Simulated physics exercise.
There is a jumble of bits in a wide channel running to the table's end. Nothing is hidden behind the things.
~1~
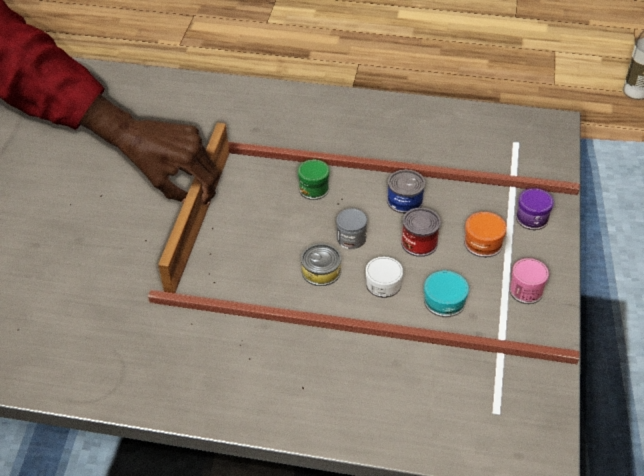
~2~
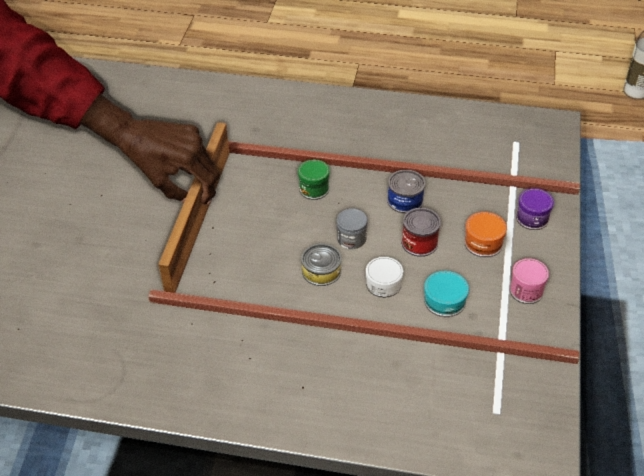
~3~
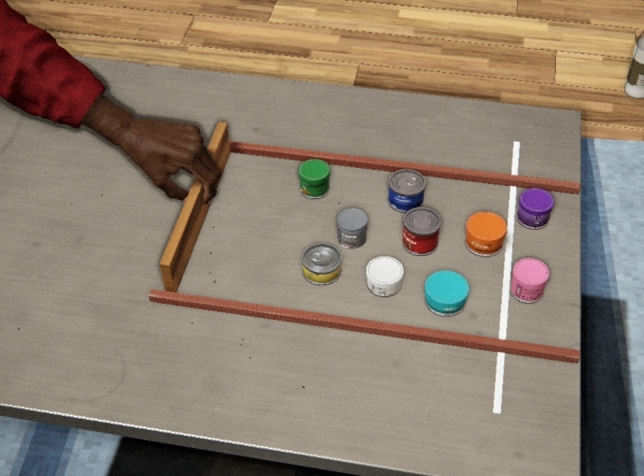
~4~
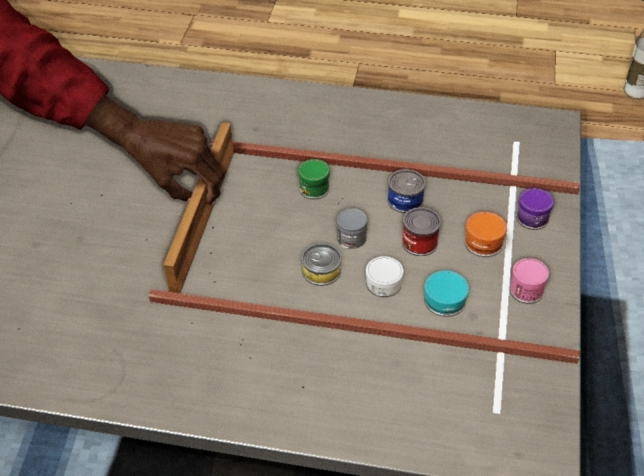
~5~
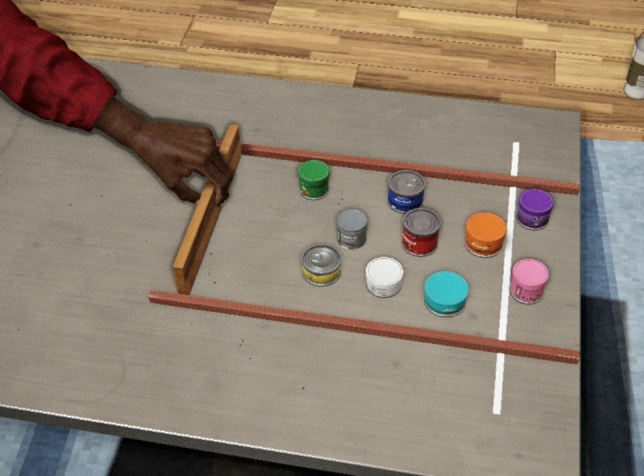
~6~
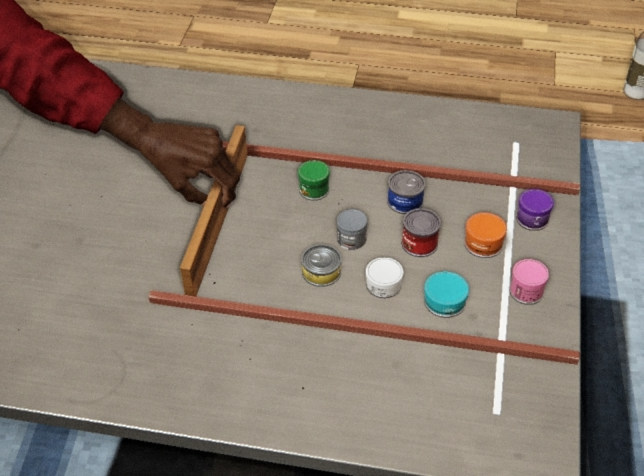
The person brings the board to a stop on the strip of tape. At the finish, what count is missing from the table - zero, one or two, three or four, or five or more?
Missing: One or two.
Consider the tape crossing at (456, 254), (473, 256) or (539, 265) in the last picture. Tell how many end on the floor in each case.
You'd get 0, then 0, then 5.
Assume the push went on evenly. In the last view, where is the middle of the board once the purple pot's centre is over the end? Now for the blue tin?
The middle is at (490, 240) when it's the purple pot, and at (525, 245) when it's the blue tin.
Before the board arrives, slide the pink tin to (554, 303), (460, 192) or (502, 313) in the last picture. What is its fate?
Place by place, it goes down, holds its place, holds its place.
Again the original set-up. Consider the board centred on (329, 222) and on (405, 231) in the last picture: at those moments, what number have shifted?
2 and 8.
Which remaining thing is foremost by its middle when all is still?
That's the pink tin.
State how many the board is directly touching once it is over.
So the total is 4.
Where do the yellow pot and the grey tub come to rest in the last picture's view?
Reading them off: First (527, 279); then (524, 249).
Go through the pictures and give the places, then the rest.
The first picture shows purple pot (534, 209); pink tin (529, 282); orange tin (485, 235); board (197, 204); tape (507, 260).
The second picture shows pink tin (529, 281); grey tub (352, 229).
The third picture shows orange tin (485, 234); yellow pot (322, 264).
The fourth picture shows purple pot (535, 209); blue tin (406, 191).
The fifth picture shows pink tin (529, 282); green tin (314, 180).
The sixth picture shows purple pot (534, 210); pink tin (529, 282); orange tin (485, 236); board (217, 207); tape (508, 261).
Soon after, none off yet; purple pot at rest near (534, 210); pink tin at rest near (529, 282); orange tin at rest near (485, 236).
Then, none off yet; purple pot at rest near (534, 210); pink tin at rest near (529, 282); orange tin moved a little near (498, 235).
By the end, the number that fall off is one or two; fallen, orange tin and purple pot.
